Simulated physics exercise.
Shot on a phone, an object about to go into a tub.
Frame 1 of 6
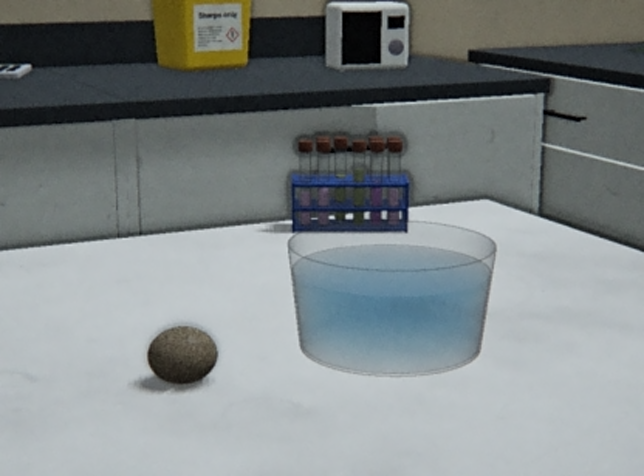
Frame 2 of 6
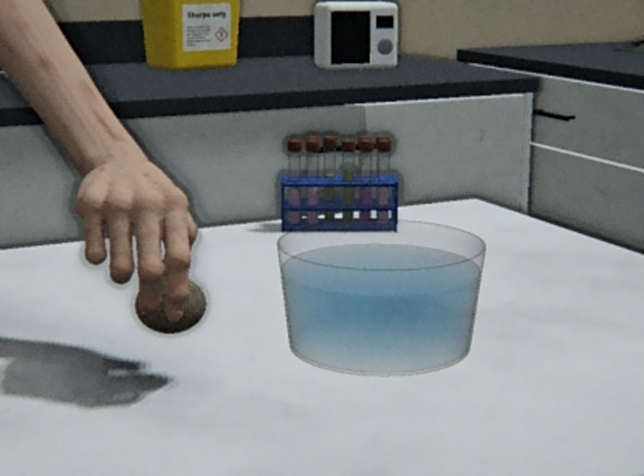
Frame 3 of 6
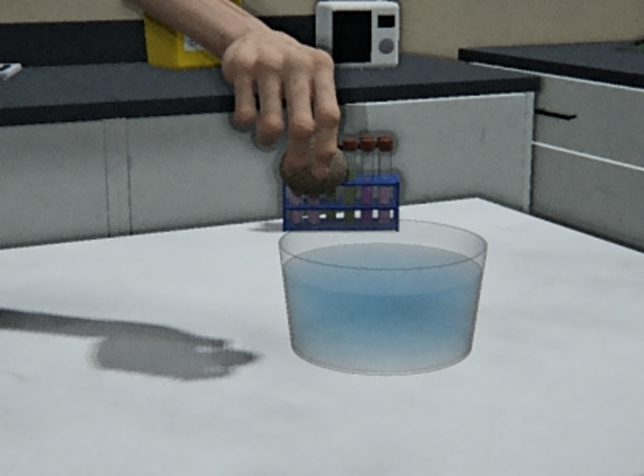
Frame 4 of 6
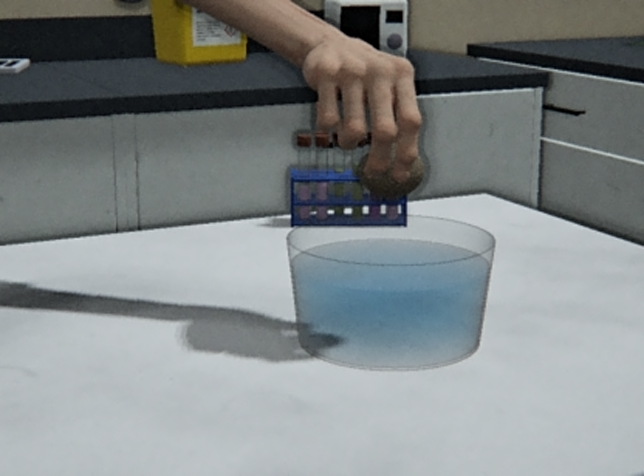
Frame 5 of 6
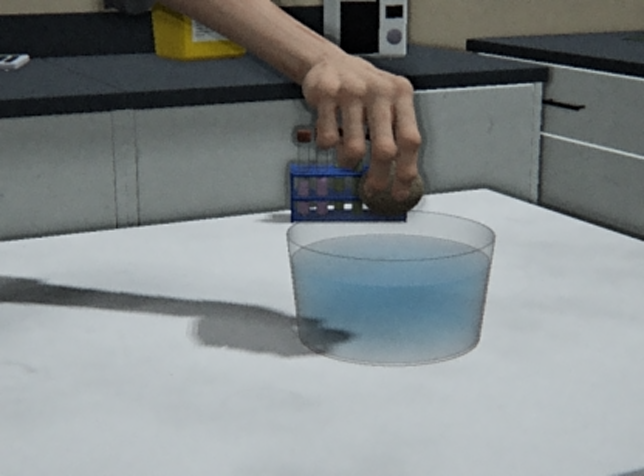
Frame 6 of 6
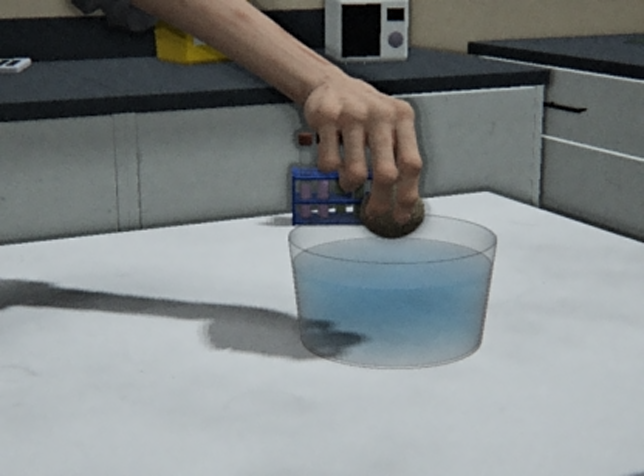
A stone rests on a white tabletop to the left of a clear tub about three quarters full of blue water, until a hand reaches in and picks it up. The hand carries it up and right over the tub, then lowers it to just above the water's surface.
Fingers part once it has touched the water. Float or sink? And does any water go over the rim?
Water - it goes under. Tub - nothing spills.
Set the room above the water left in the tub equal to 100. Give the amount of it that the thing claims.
Result: 10 per cent.
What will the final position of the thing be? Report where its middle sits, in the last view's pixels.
Near (391, 310).
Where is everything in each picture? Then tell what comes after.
The stone lies on the top at (182, 356); tub (391, 293) about three quarters full, in the first picture.
A hand picks up the stone at (171, 305); tub about three quarters full, surface at (381, 269), in the second picture.
The stone is carried over at (313, 168); tub (382, 292) about three quarters full, in the third picture.
The stone is above the tub at (392, 170); tub about three quarters full, surface at (390, 264), in the fourth picture.
The stone comes down at (391, 188); tub (390, 283) about three quarters full, in the fifth picture.
The stone is just over the surface at (392, 212); tub about three quarters full, surface at (392, 263), in the sixth picture.
A moment on, the stone enters the water; the tub is about three quarters full.
Further on, the stone goes on down; the tub is about three quarters full.
When it is over, the stone rests at the bottom; the tub is about three quarters full; none went over.
